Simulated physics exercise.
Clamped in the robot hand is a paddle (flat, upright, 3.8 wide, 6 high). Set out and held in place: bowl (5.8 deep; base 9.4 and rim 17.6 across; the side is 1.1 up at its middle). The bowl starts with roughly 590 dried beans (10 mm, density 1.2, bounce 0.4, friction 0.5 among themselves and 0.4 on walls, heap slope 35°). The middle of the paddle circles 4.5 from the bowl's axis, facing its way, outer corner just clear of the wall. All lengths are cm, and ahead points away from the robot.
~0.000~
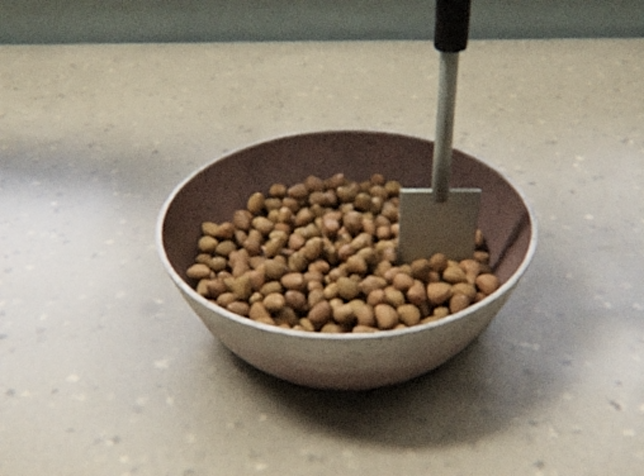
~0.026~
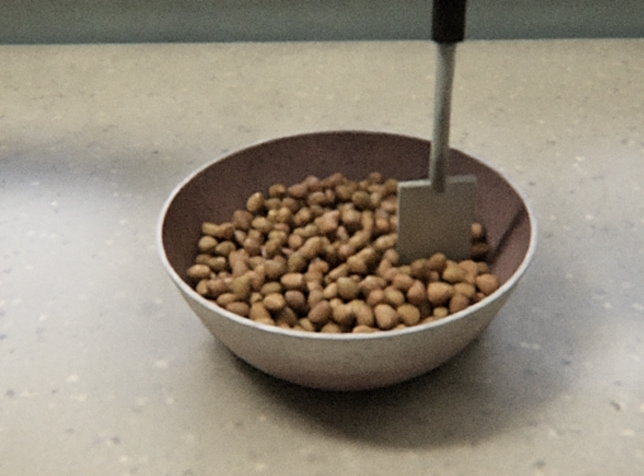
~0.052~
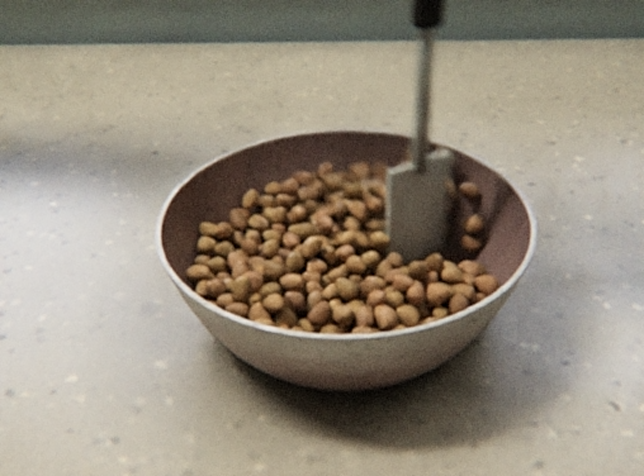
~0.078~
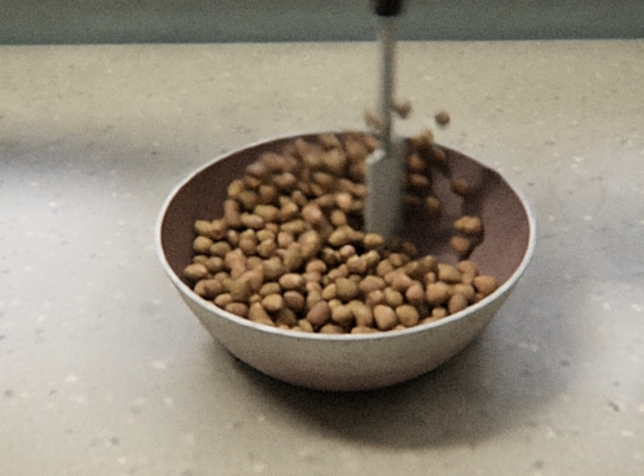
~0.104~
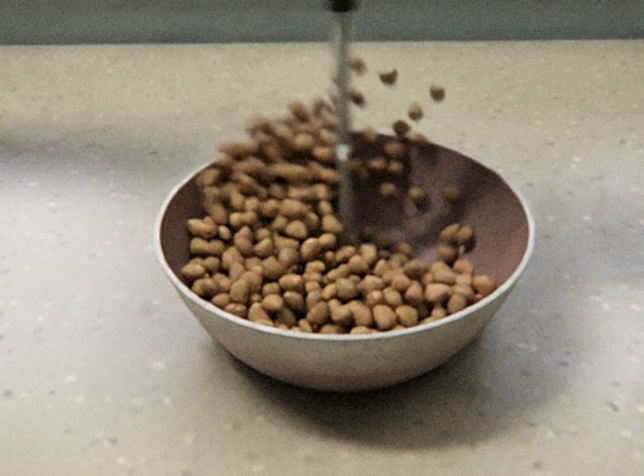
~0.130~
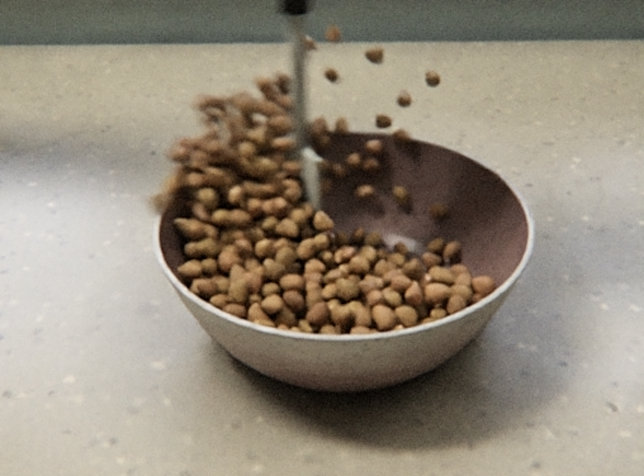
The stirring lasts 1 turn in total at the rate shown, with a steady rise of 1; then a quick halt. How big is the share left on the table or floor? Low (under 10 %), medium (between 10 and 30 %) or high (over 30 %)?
On the table or floor the share is high, over 30 %.
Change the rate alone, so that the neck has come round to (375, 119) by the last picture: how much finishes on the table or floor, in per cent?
About 20 per cent.
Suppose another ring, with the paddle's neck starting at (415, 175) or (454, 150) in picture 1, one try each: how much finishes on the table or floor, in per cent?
Some 25 and 40 per cent.
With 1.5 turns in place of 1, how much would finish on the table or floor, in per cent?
Then about 55 per cent.
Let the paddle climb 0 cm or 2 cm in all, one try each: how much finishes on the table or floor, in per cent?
About 45 and 35 per cent.
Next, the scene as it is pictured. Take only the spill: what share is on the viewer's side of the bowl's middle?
Some 60 per cent.
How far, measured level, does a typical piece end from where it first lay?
About 10 cm.
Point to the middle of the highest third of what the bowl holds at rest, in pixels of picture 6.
Near (394, 223).
After 0.21 s, 207° round, highest piece 12 above the table; 495 in the bowl, 1 on the table or floor, 96 in flight or on the tool.
After 0.29 s, 294° round, highest piece 13 above the table; 425 in the bowl, 63 on the table or floor, 104 in flight or on the tool.
After 0.53 s, 0° round, highest piece 5 above the table; 348 in the bowl, 244 on the table or floor.
After 1.23 s, 0° round, highest piece 5 above the table; 348 in the bowl, 244 on the table or floor.
At rest, 348 in the bowl, 244 on the table or floor. That is 41 % on the table or floor.
